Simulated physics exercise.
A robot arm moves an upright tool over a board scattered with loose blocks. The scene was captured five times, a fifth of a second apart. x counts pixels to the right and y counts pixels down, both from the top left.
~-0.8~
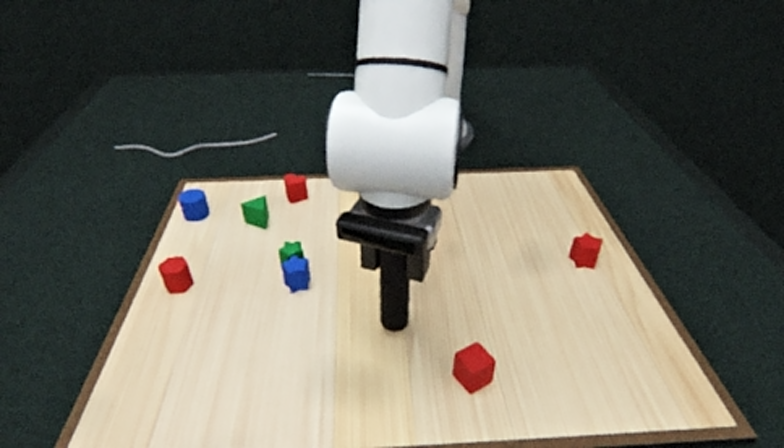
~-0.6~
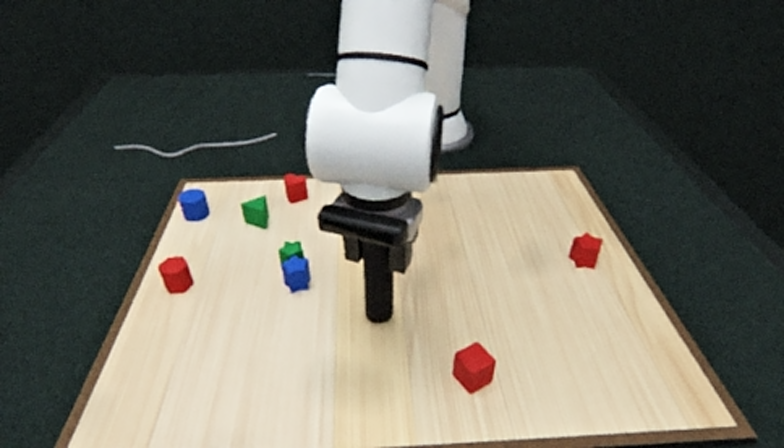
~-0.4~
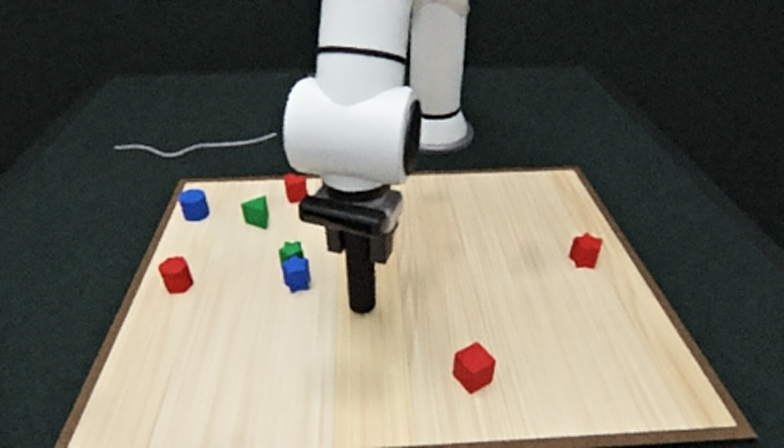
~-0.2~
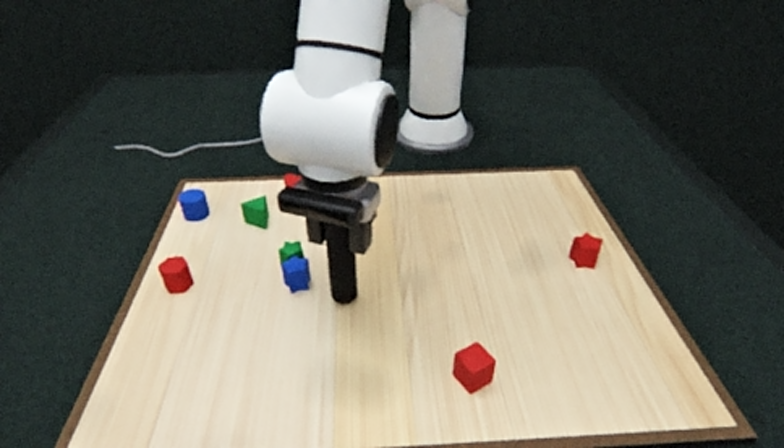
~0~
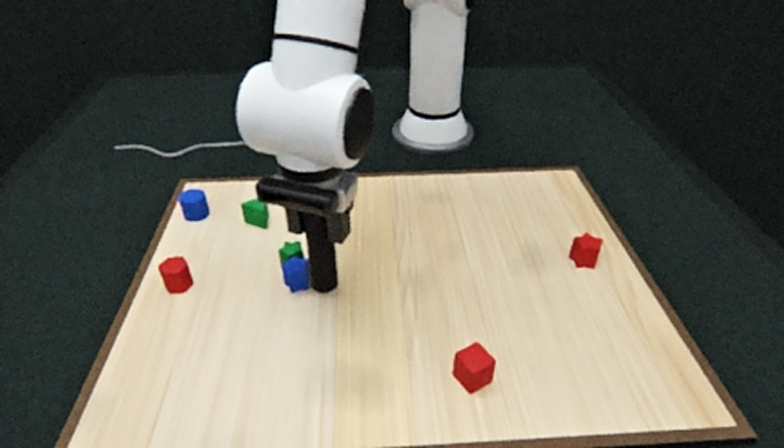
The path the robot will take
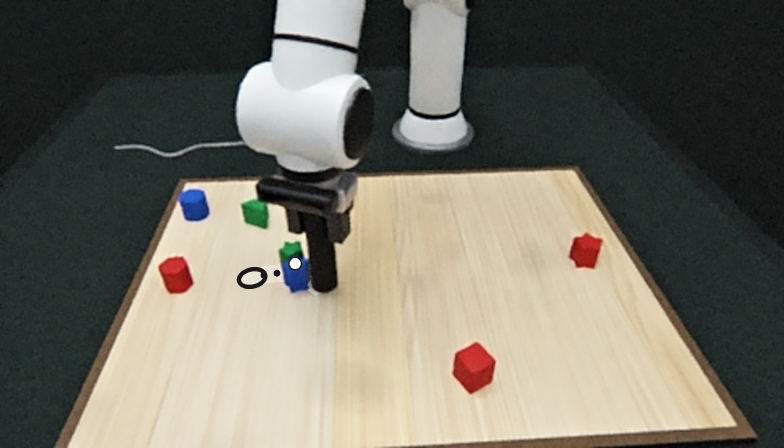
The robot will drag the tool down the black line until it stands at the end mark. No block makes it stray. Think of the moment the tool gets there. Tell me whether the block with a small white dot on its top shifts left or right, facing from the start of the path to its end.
Its shift is leftward.
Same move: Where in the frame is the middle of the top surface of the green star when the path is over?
The spot you're after is about (272, 239) in the image.
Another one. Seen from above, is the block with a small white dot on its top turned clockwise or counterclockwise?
My prediction: CCW.
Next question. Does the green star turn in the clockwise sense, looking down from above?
Answer: Yes.
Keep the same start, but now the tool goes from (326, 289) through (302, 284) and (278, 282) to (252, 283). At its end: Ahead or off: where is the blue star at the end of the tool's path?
My guess is it keeps its place ahead of the tool.
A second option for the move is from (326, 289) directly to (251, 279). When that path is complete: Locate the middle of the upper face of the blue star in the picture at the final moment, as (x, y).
The middle of its upper face will lie at (225, 254).
Drawn move, from (326, 289) by way of (306, 277) and (280, 273) to (252, 278); the dot is on the blue star.
On the path given first. One third of the way, tool at (304, 272); green star at (286, 245), turned 35° clockwise; blue star at (278, 261), turned 20° anticlockwise.
Two thirds of the way, tool at (279, 268); green star at (274, 239), turned 95° clockwise; blue star at (257, 264), turned 50° anticlockwise.
At the end, tool at (251, 273); green star at (272, 239), turned 105° clockwise; blue star at (237, 273), turned 80° anticlockwise.
